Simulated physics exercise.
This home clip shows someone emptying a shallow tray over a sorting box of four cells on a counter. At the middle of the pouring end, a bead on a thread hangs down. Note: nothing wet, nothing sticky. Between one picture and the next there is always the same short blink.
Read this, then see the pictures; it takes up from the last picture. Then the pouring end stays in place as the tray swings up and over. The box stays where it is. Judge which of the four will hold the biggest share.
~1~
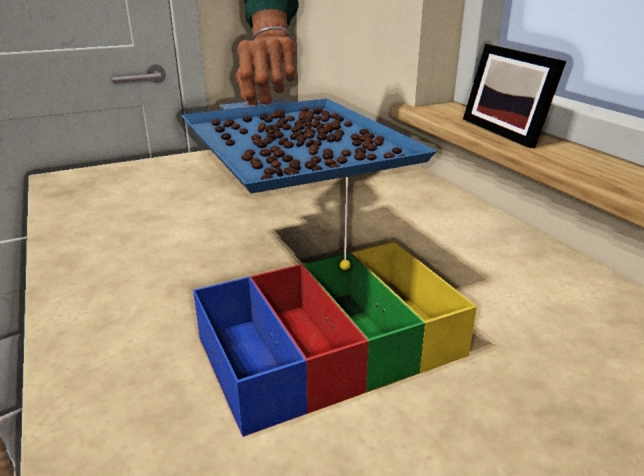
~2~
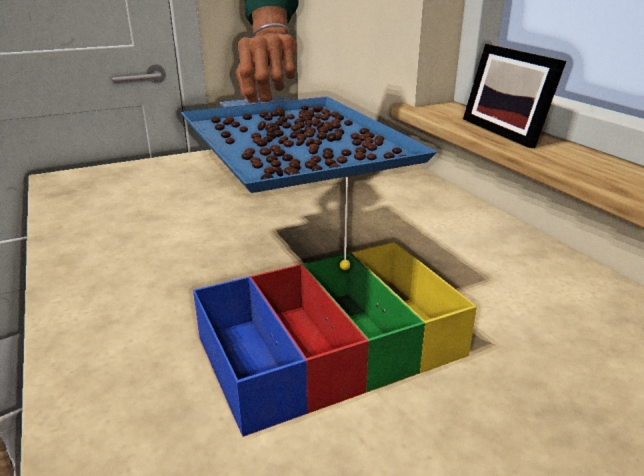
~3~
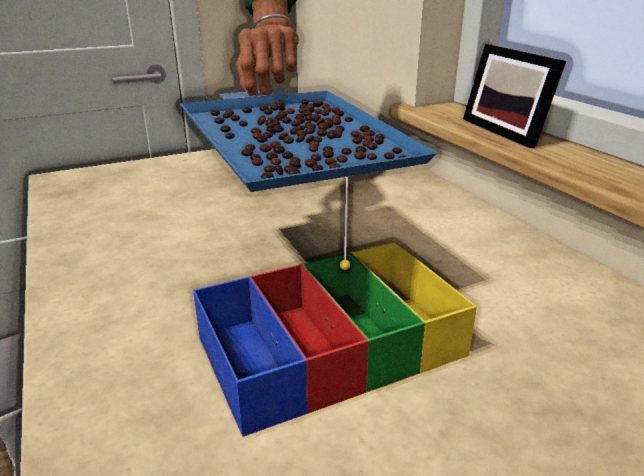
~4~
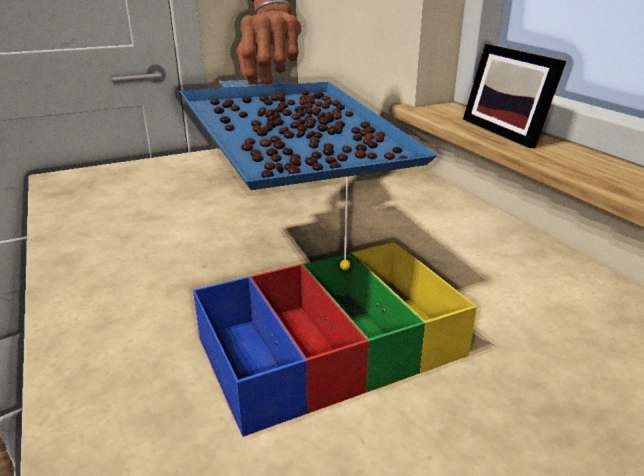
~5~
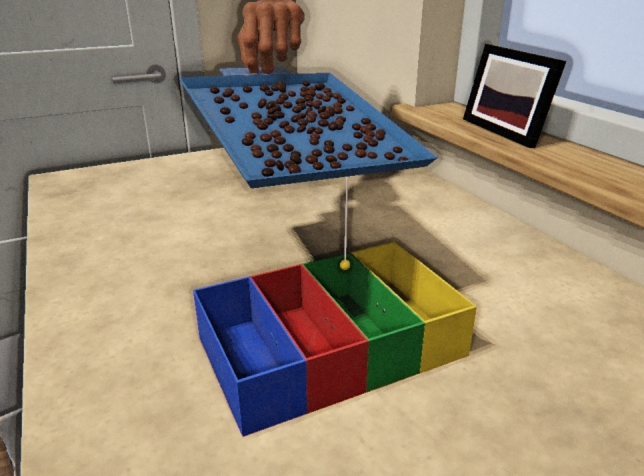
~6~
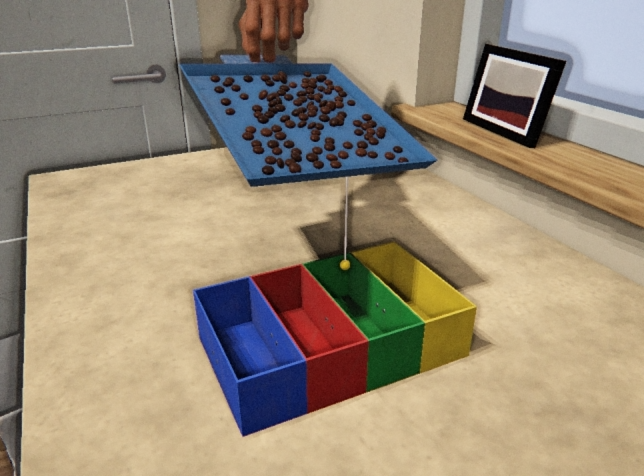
I would say the yellow cell.
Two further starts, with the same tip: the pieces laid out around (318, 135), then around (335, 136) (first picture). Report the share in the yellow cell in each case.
Close to 50 per cent, followed by close to 50 per cent.
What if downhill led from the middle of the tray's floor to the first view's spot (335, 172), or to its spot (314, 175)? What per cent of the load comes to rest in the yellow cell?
30 %, give or take, and then 10 %.
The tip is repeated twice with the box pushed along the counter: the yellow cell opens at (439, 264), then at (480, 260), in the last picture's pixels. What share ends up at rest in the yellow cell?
Close to 40 in a hundred, then close to 10 in a hundred.
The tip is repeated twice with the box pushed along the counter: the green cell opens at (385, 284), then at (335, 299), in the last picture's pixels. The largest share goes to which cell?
With the first placing it's that yellow cell, with the second it's yellow.
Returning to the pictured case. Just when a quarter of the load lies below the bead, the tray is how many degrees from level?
That happens at close to 65 degrees.
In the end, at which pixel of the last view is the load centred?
Resting centre, last frame: Roughly (422, 328).
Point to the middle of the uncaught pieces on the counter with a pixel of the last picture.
Estimate: About (491, 322).
Just after the last frame, tray tipped steeply; the larger part on the tray; just a few in the yellow cell; roughly a quarter falling or outside the box.
A moment on, tray tipped right over; just a few on the tray; roughly a third in the yellow cell; roughly a quarter in the green cell; just a few in the red cell; roughly a third falling or outside the box.
Further on, tray tipped past a quarter turn; roughly half in the yellow cell; roughly a quarter in the green cell; about a tenth in the red cell; roughly a third falling or outside the box.
When it is over, tray tipped past a quarter turn; roughly half in the yellow cell; roughly a quarter in the green cell; about a tenth in the red cell; not one in the blue cell; roughly a third outside the box.
